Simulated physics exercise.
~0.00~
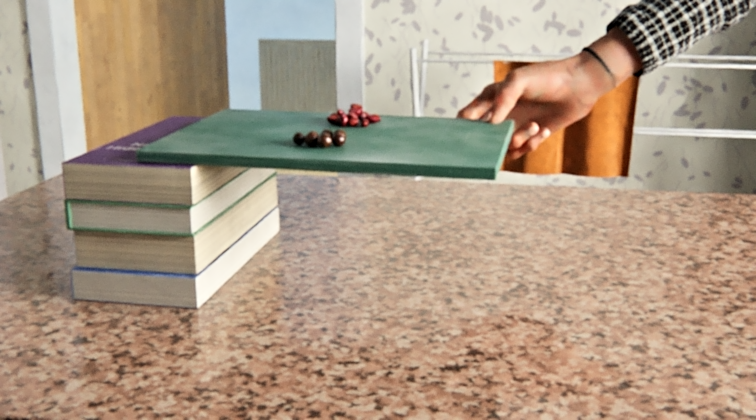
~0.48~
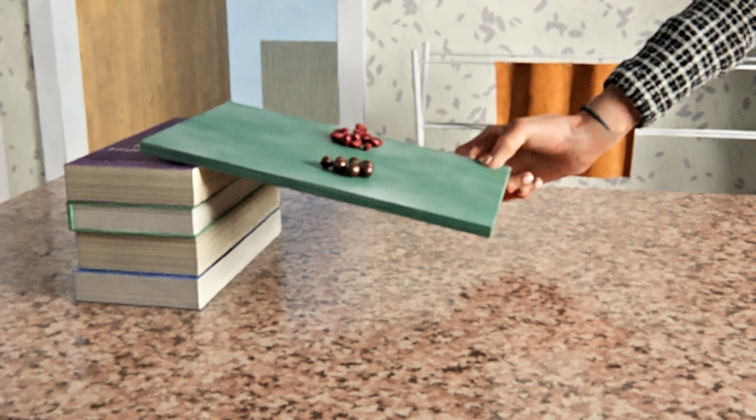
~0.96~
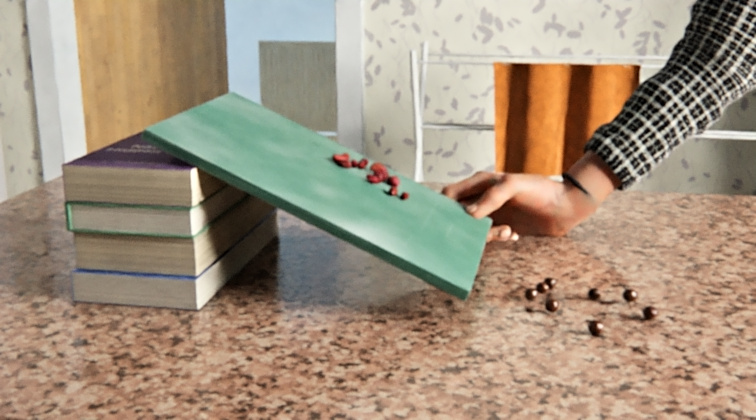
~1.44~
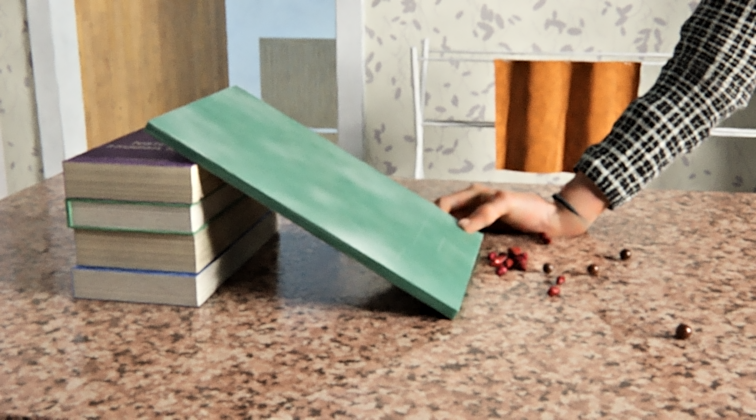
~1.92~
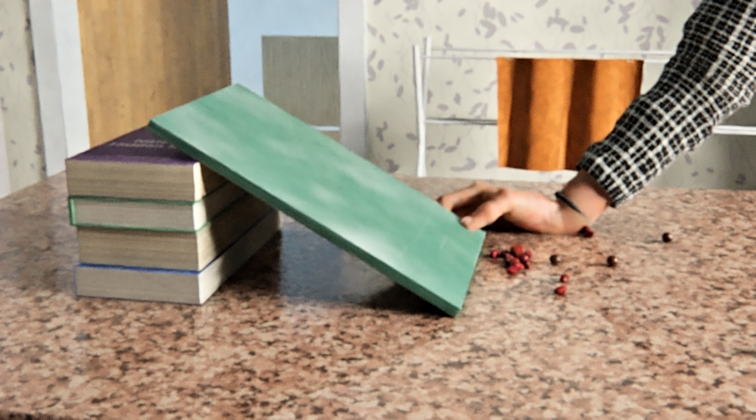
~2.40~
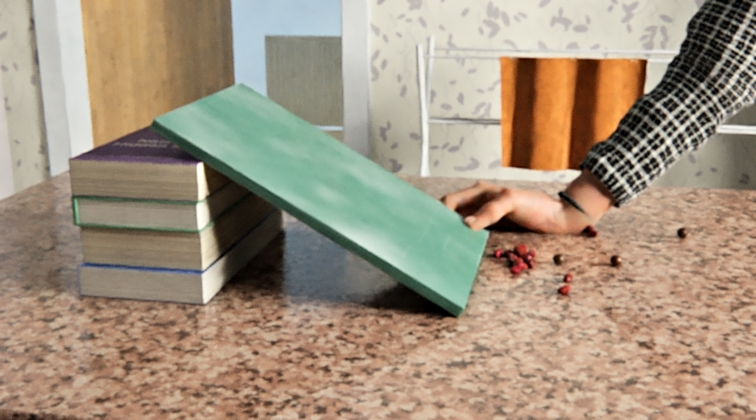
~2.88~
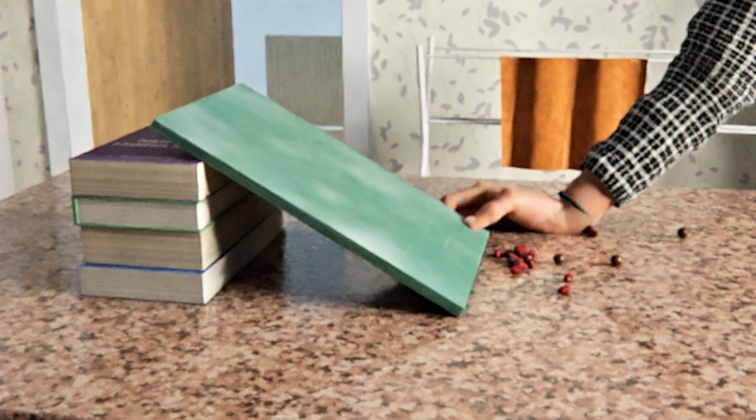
On a speckled pinkish-brown stone counter, seen from the front by a slightly swaying camera, a green board rests with its left end on four stacked books and its right end in a hand with a checked sleeve. Dark brown beads sit near the front of the board, with red bean-like pieces behind them. The hand lowers its end, and the dark beads roll off to the right while the red pieces stay on. As the board comes to rest on the counter, the red pieces slide off too. They end clustered near its foot, with a few dark beads scattered farther right.
